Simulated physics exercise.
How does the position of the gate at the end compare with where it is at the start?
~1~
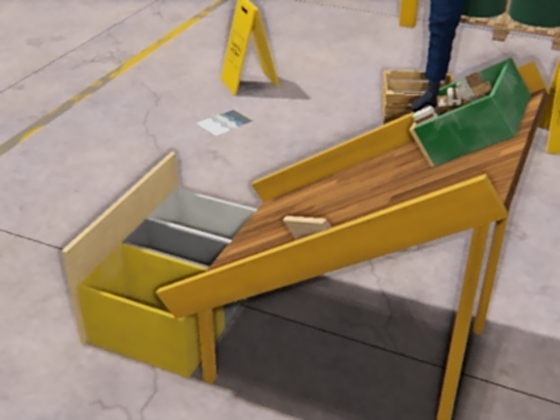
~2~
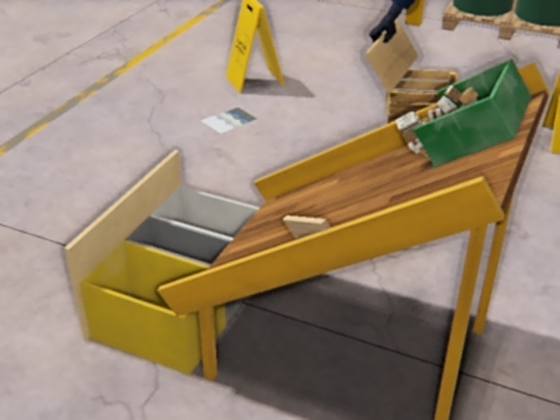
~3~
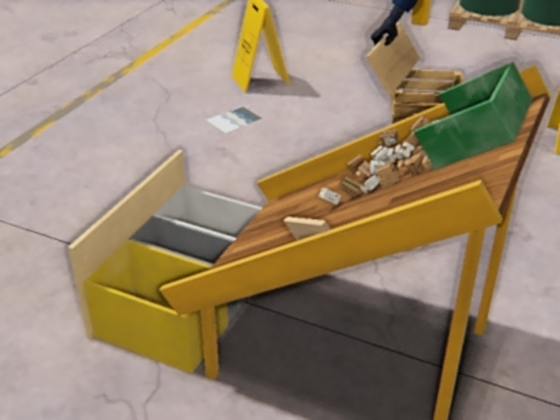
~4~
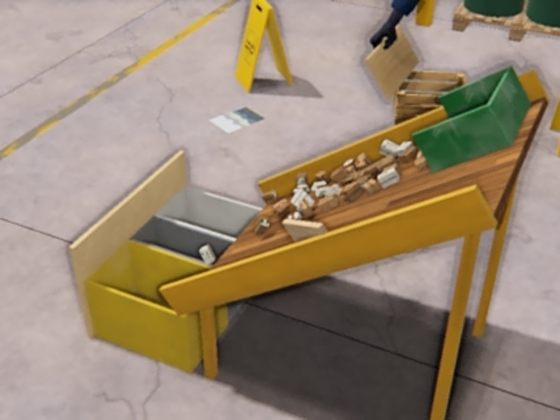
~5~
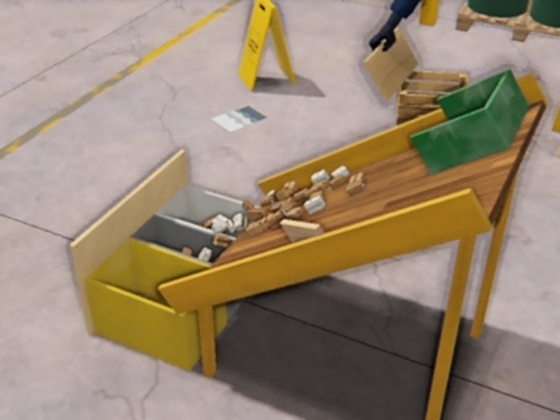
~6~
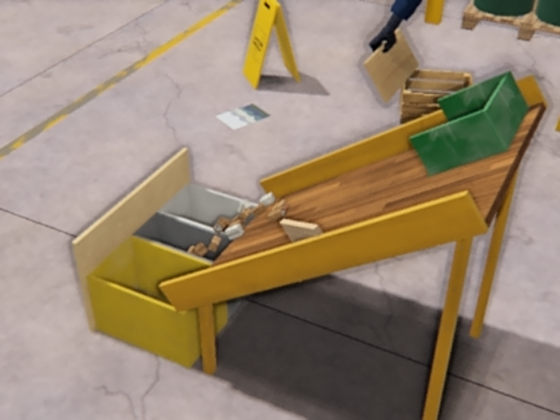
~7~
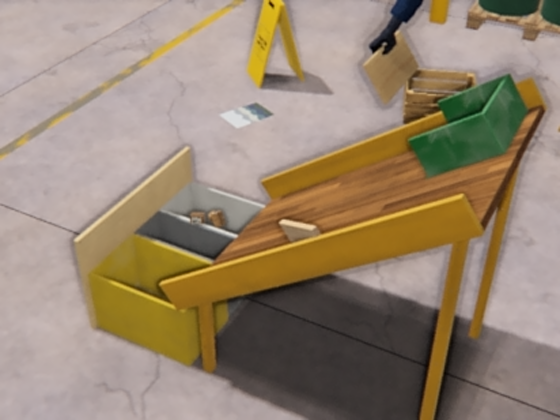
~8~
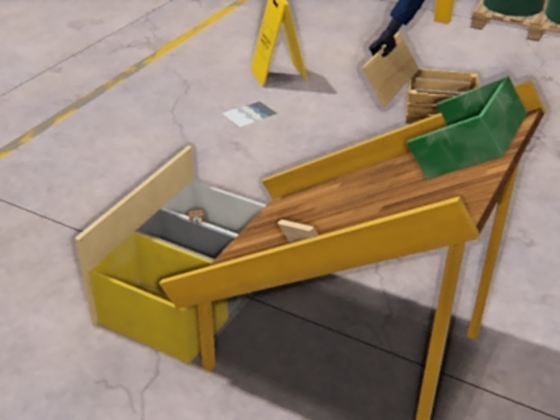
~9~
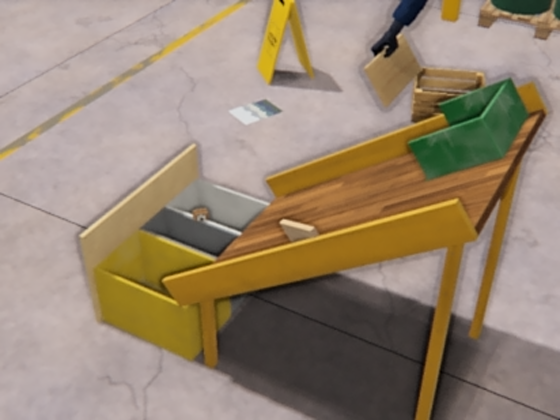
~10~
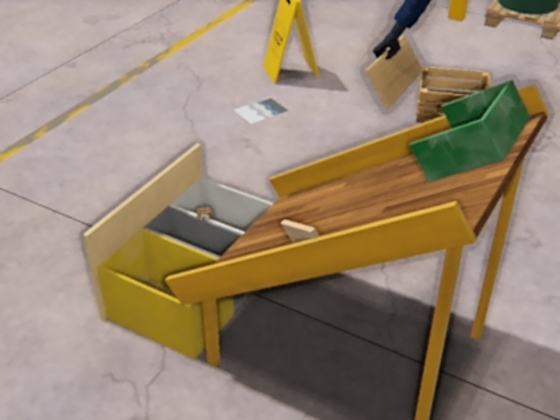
At the start the gate is down at the open end of the green pen. At the end it is higher and further left, held clear of the pen by the dark arm.
A dark arm lifts the gate and small parcels tumble downslope, mostly into the white bin.
